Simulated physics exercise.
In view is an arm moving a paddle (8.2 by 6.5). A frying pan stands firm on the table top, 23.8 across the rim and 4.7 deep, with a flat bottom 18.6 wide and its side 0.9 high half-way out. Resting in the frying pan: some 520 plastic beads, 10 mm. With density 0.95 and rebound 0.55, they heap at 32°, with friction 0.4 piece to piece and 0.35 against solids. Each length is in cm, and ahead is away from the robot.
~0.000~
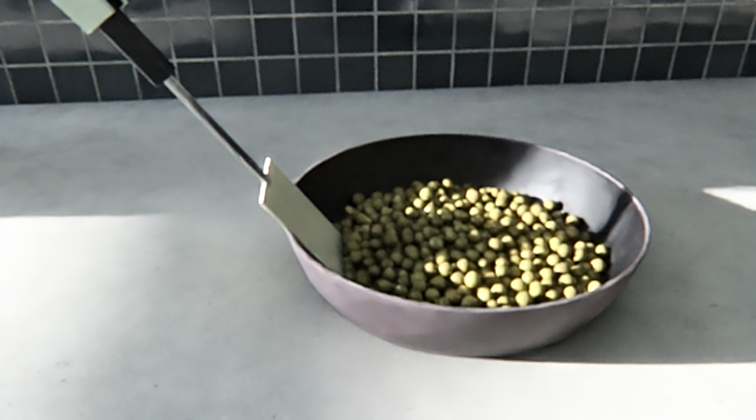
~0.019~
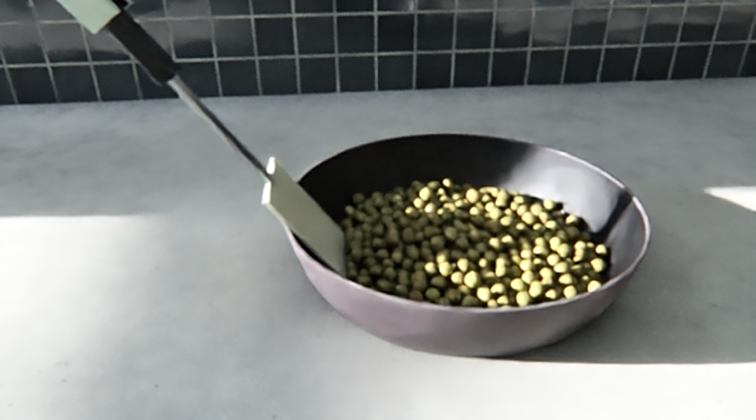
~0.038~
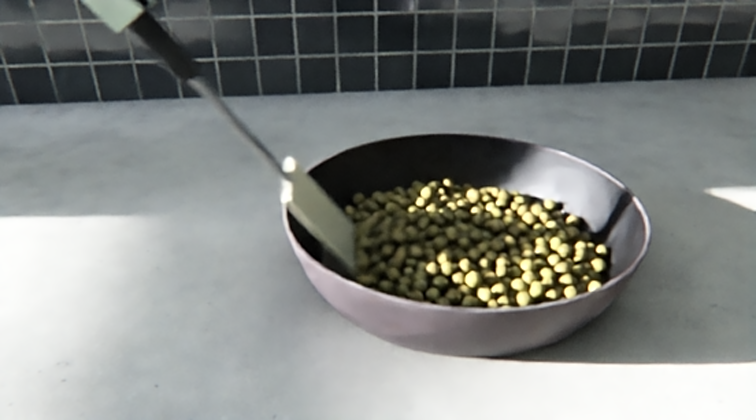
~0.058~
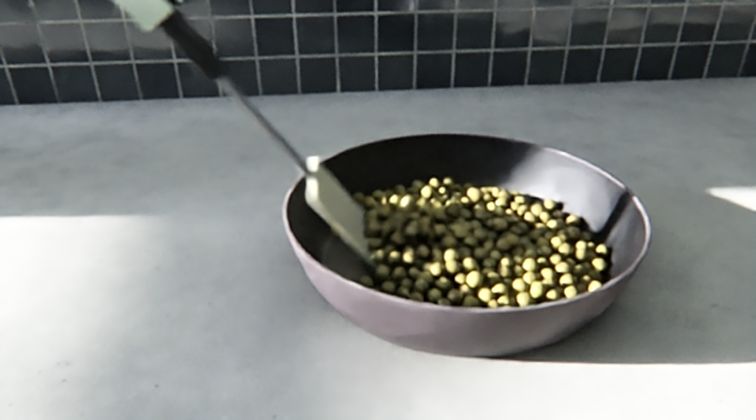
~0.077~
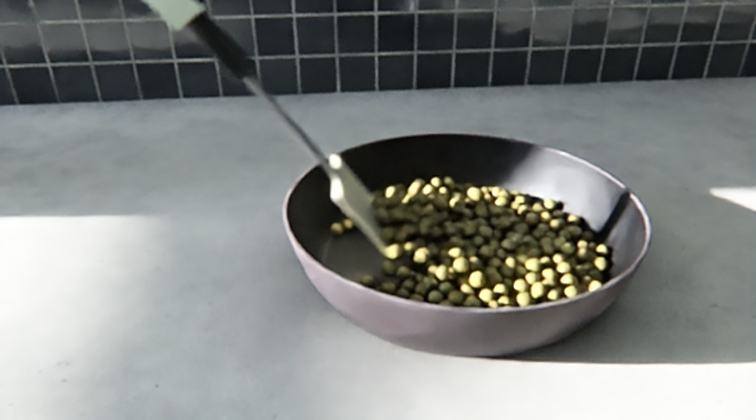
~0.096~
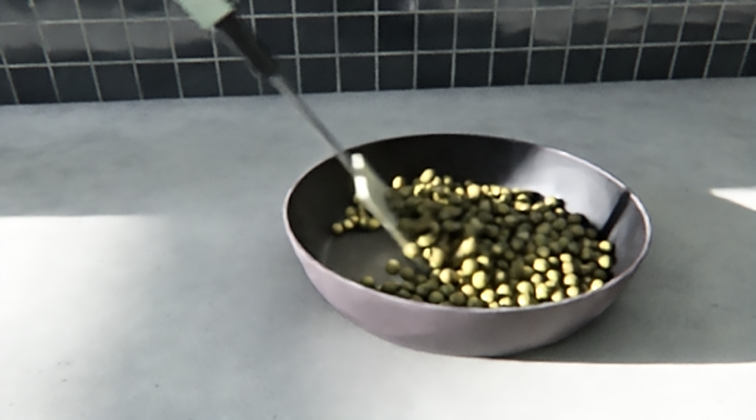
A spatula with a pale blade dipped into the left side of a dark pan of small green balls, then pushed them rightward, heaping them up and baring part of the pan's bottom behind it.
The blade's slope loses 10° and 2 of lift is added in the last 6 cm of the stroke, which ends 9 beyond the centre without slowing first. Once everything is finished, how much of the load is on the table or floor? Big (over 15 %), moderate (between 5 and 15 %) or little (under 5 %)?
The share is moderate.
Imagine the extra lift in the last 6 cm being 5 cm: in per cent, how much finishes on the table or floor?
It comes to near 10 percent.
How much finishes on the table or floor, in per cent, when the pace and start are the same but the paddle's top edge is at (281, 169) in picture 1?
Near 10 in a hundred.
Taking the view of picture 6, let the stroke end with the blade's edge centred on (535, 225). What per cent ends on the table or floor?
Around 0 percent ends on the table or floor.
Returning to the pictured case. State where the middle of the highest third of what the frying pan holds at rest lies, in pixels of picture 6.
Centre: Roughly (565, 223).
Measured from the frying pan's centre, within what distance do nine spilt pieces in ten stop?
The distance is roughly 30 cm.
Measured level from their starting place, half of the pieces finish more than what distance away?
The value is roughly 2 cm.
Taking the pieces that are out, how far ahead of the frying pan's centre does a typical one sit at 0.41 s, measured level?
I'd put it at some 14 centimetres.
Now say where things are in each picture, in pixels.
Paddle top edge at (265, 179), sloping 54°; upper third of the load around (453, 239), from x 335 to 600, top at y 185; 519 in the frying pan, in the first picture.
Paddle top edge at (269, 179), sloping 54°; upper third of the load around (453, 239), from x 335 to 600, top at y 185, in the second picture.
Paddle top edge at (288, 178), sloping 54°; upper third of the load around (447, 237), from x 335 to 600, top at y 185, in the third picture.
Paddle top edge at (312, 177), sloping 54°; upper third of the load around (441, 233), from x 335 to 600, top at y 185, in the fourth picture.
Paddle top edge at (336, 175), sloping 54°; upper third of the load around (447, 232), from x 335 to 605, top at y 185, in the fifth picture.
Paddle top edge at (360, 174), sloping 54°; upper third of the load around (457, 227), from x 335 to 605, top at y 175; 519 in the frying pan, in the sixth picture.
By 0.14 s, sloping 54°, highest piece 6 above the table; 519 in the frying pan.
By 0.19 s, sloping 50°, highest piece 6 above the table; 519 in the frying pan.
By 0.41 s, sloping 44°, highest piece 8 above the table; 477 in the frying pan, 36 on the table or floor, 6 on the blade or in flight.
By 1.46 s, sloping 44°, highest piece 6 above the table; 476 in the frying pan, 43 on the table or floor.
Final count, 476 in the frying pan, 43 on the table or floor. That is 8 % on the table or floor.
